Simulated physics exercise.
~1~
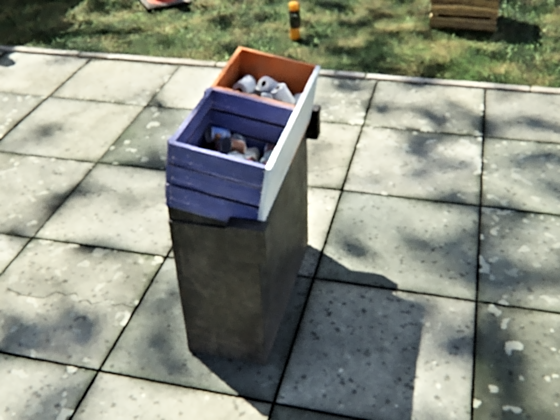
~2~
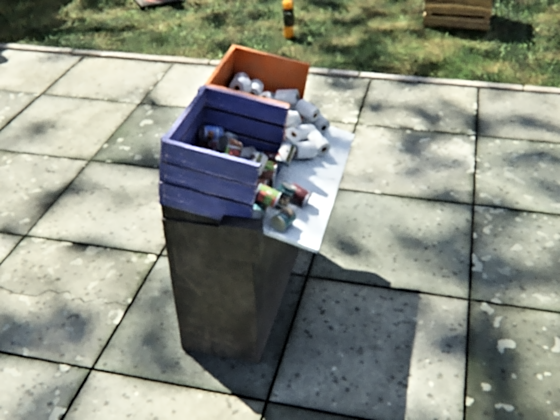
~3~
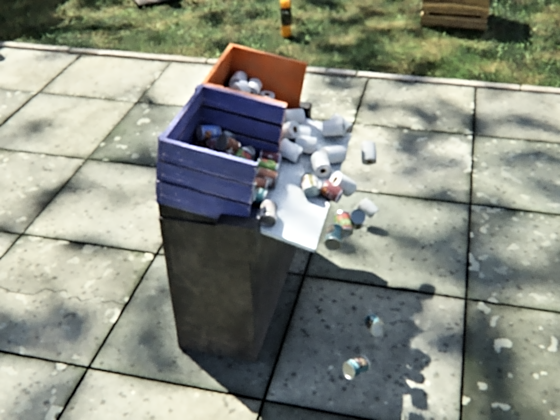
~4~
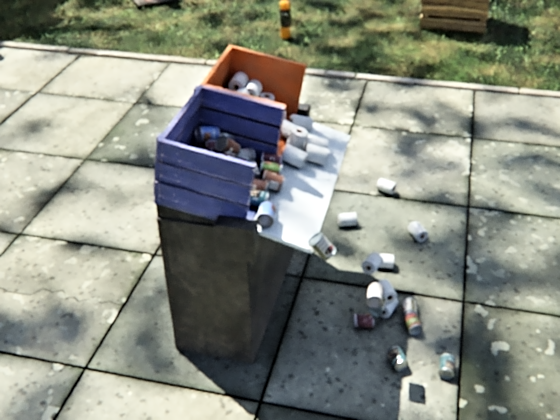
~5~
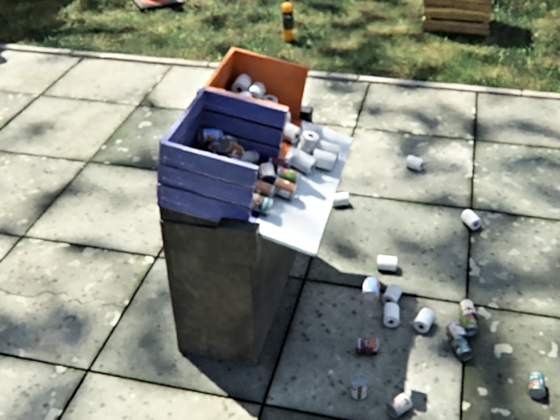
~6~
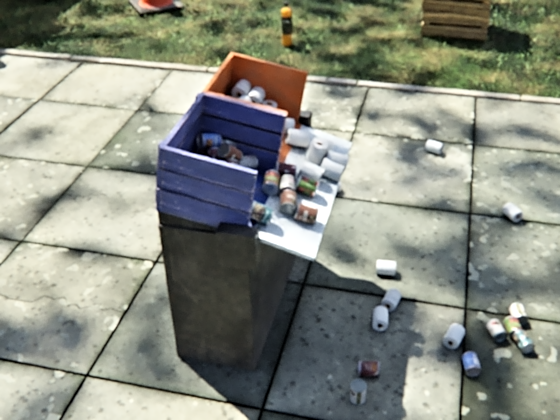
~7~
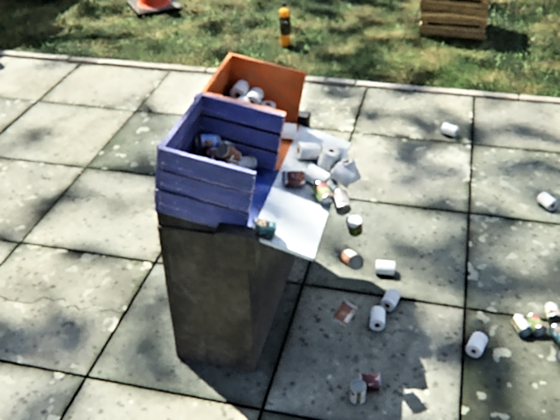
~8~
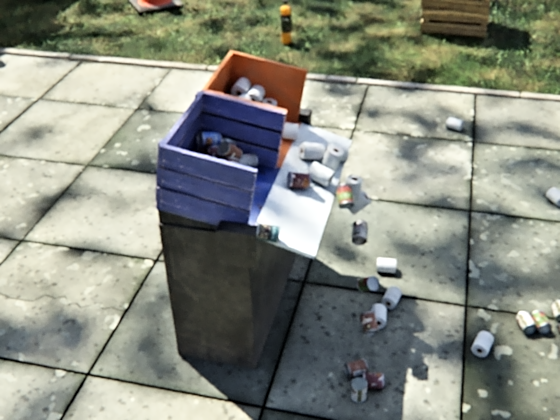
On a sunlit paved terrace beside a strip of grass, an orange bin of white paper rolls and a blue bin of small tins sit side by side on a dark pedestal. The pale flap closing their right side swings down and outward, and rolls and tins slide onto it. Several spill over its edge, drop to the paving and scatter, some rolling far to the right. More pieces creep down the lowered flap, and a few tip off later. Finally, a small cluster still rests on the flap, both bins still hold pieces, and the fallen ones lie strewn across the slabs.
